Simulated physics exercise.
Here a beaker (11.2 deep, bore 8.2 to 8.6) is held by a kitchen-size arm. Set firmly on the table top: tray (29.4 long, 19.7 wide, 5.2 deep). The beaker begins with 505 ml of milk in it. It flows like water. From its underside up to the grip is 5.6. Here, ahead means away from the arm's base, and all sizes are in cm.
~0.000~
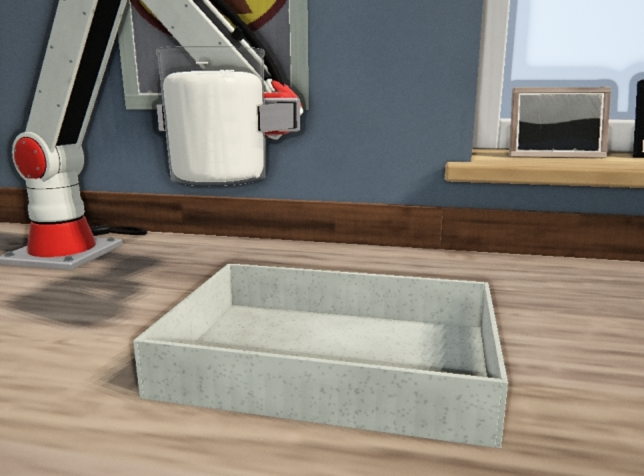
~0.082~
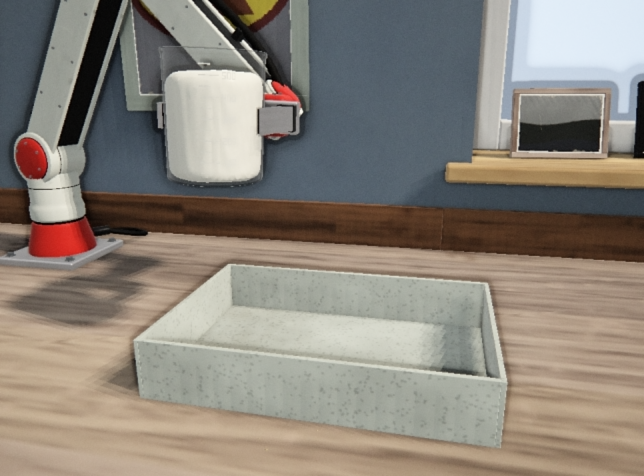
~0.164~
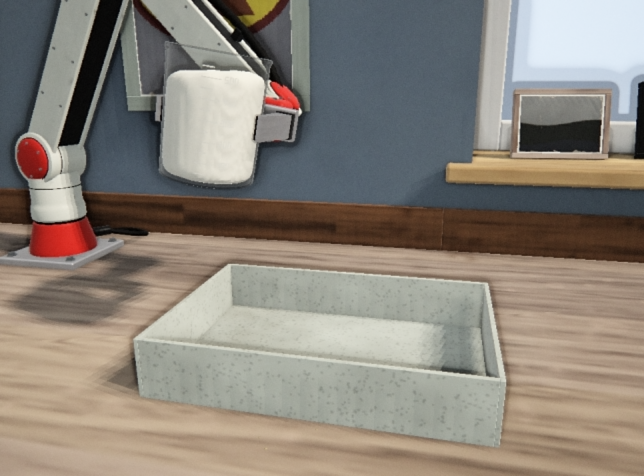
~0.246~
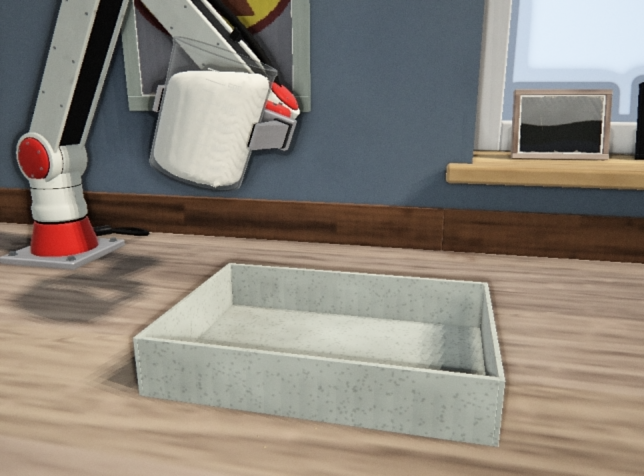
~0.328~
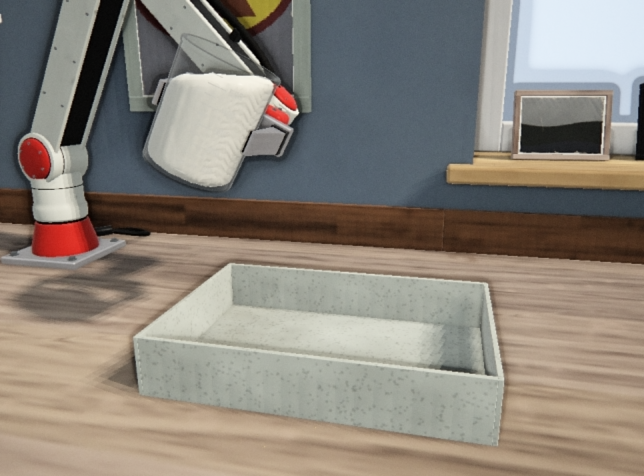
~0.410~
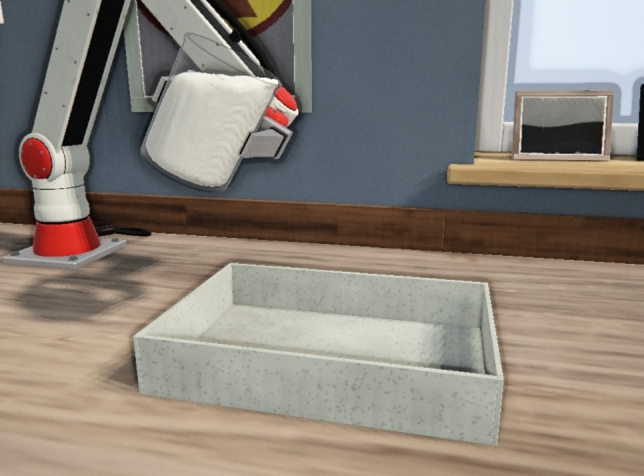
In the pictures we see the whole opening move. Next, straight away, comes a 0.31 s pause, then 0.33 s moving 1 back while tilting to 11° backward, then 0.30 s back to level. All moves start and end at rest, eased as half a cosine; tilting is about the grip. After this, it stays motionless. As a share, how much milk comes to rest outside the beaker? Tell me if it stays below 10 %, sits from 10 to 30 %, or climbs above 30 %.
It stays below 10 %.
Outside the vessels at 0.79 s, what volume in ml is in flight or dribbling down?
Roughly 0 ml at that moment.
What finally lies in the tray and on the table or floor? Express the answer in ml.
Around 5 ml in the first place and 0 ml in the second.
By 0.79 s, tilted 26° forward, liquid up to 27 above the table; 505 ml in the beaker.
By 1.16 s, tilted 8° backward, liquid up to 27 above the table; 500 ml in the beaker, 5 ml in the tray.
By 1.55 s, level, liquid up to 27 above the table; 500 ml in the beaker, 5 ml in the tray.
By 2.35 s, level, liquid up to 28 above the table; 500 ml in the beaker, 5 ml in the tray.
Final state, 500 ml in the beaker, 5 ml in the tray. That is 1 % outside the beaker.
